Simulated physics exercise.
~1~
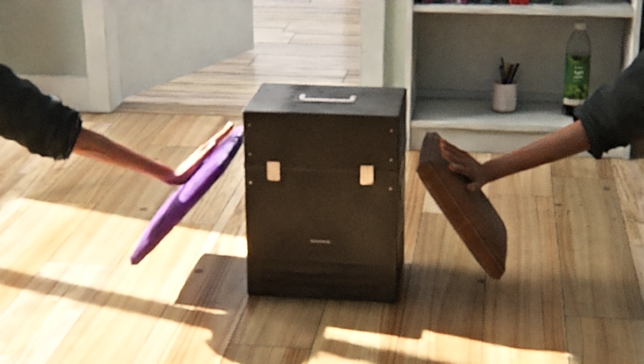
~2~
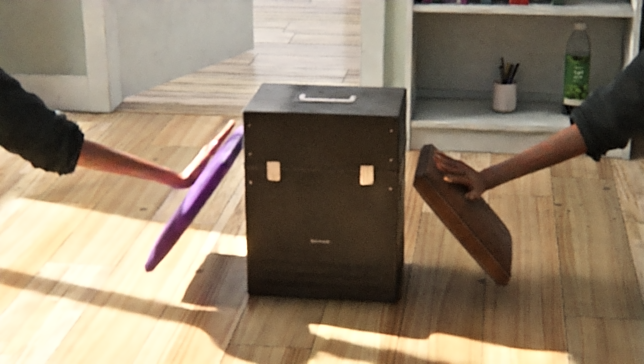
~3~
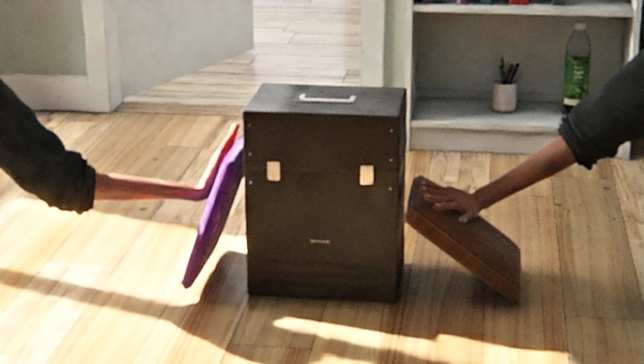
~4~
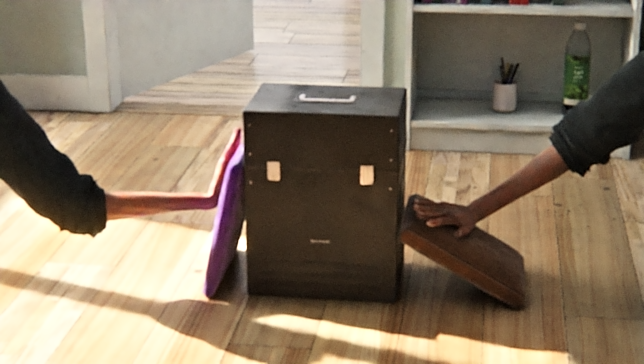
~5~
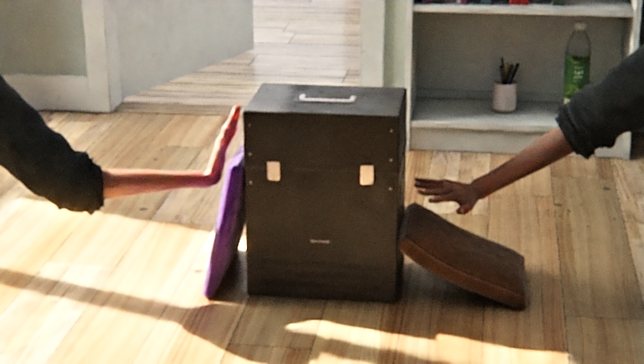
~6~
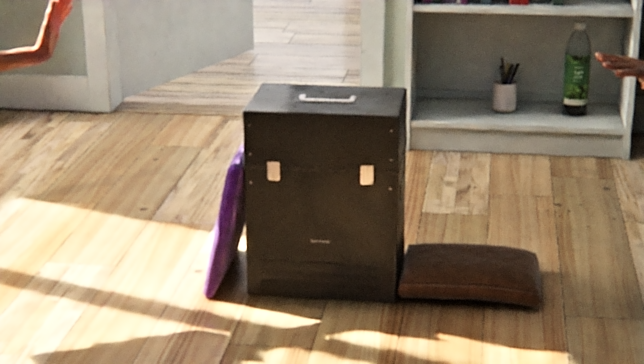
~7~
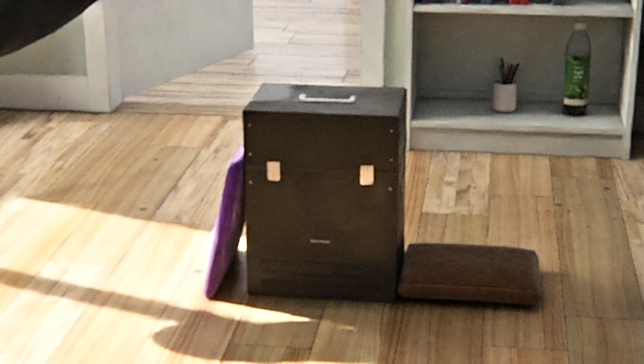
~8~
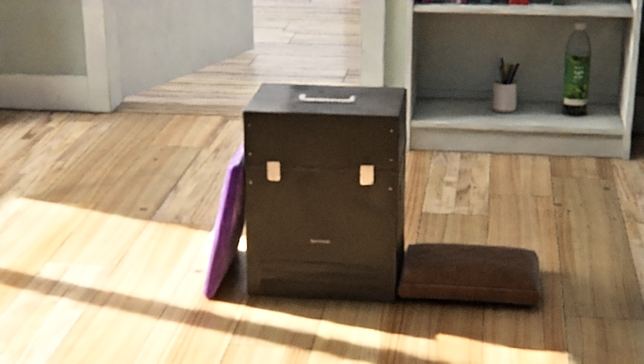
In this clip, two hands lean a purple seat pad against the left side of a black chest and a brown soft bag against its right, then let go and withdraw; the pad stays leaning while the bag slides down and ends flat on the wooden floor.
